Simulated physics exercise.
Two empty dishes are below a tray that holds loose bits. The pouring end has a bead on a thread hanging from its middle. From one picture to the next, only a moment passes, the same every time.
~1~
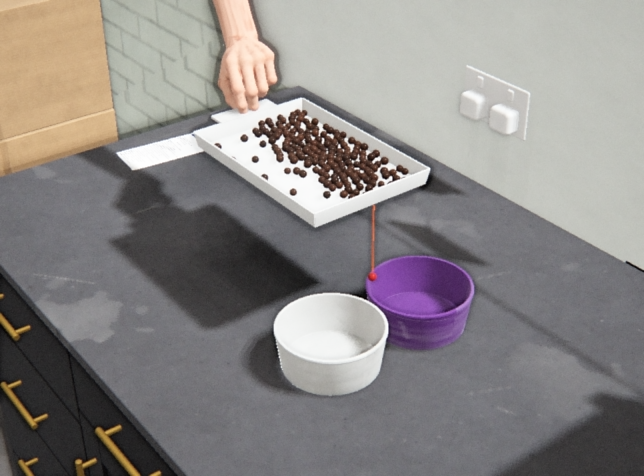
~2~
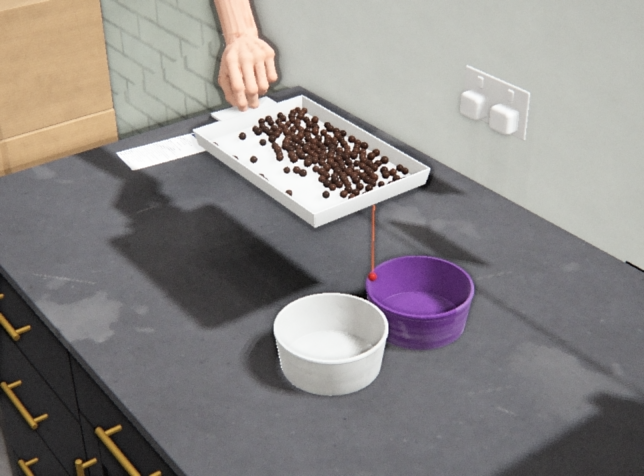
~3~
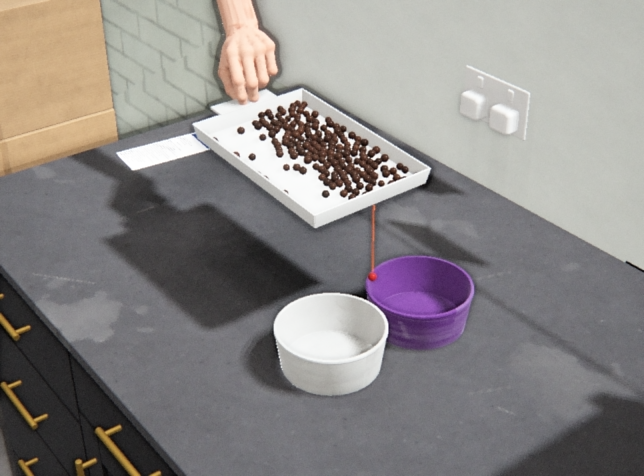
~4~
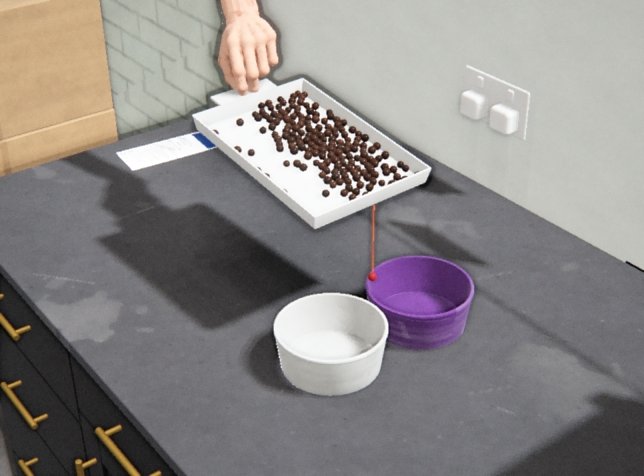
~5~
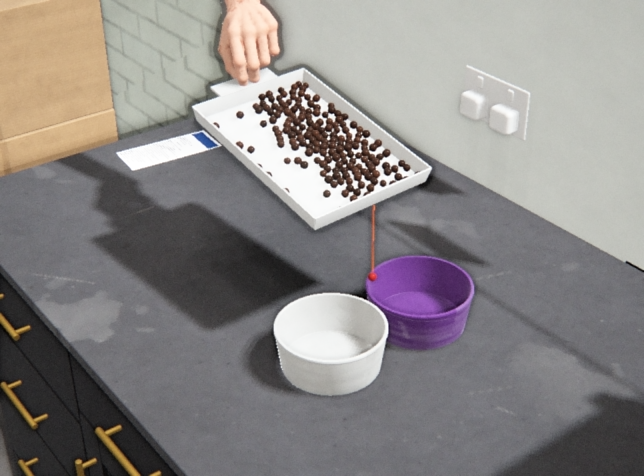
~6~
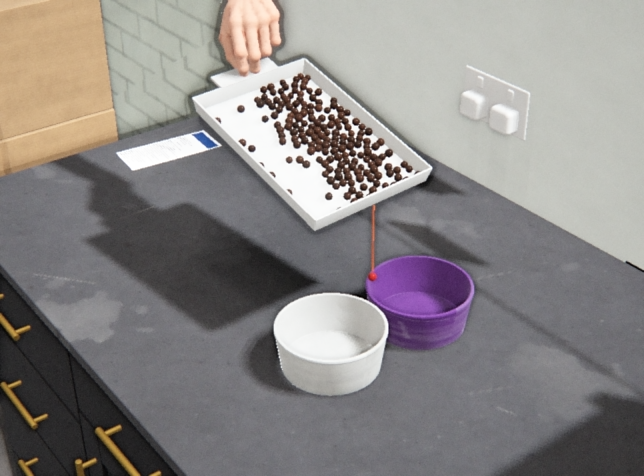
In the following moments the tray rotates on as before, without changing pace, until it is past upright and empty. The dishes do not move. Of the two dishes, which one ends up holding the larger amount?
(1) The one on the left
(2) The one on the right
The one on the left.
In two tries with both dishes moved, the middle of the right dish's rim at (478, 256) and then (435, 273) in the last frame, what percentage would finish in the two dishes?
It would be roughly 30 per cent in the first placement and roughly 90 per cent in the second.
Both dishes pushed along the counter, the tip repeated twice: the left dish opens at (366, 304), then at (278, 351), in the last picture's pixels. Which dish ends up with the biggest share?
First the dish on the left, then the dish on the right.
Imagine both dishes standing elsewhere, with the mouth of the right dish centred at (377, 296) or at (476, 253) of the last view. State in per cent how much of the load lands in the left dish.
Close to 30 in a hundred, then close to 30 in a hundred.
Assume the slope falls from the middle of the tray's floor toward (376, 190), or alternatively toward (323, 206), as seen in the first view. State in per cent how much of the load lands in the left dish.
Shares, approx.: 0 %, then 100 %.
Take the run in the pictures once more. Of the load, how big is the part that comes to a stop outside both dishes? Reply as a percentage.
10 per cent.
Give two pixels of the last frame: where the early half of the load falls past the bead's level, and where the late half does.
First part (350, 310), rest (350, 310).
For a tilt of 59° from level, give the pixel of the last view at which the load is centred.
Check around (350, 185) in the last picture.
Soon, tray tipped steeply; nearly all on the tray; a stray few in the left dish; a stray few in the air.
A while on, tray tipped right over; a small part on the tray; about two thirds in the left dish; a small part in the right dish; a small part outside both; a small part in the air.
Towards the end, tray tipped past a quarter turn; most in the left dish; a small part in the right dish; a small part outside both.
Finally, tray tipped past a quarter turn; most in the left dish; a small part in the right dish; a small part outside both.
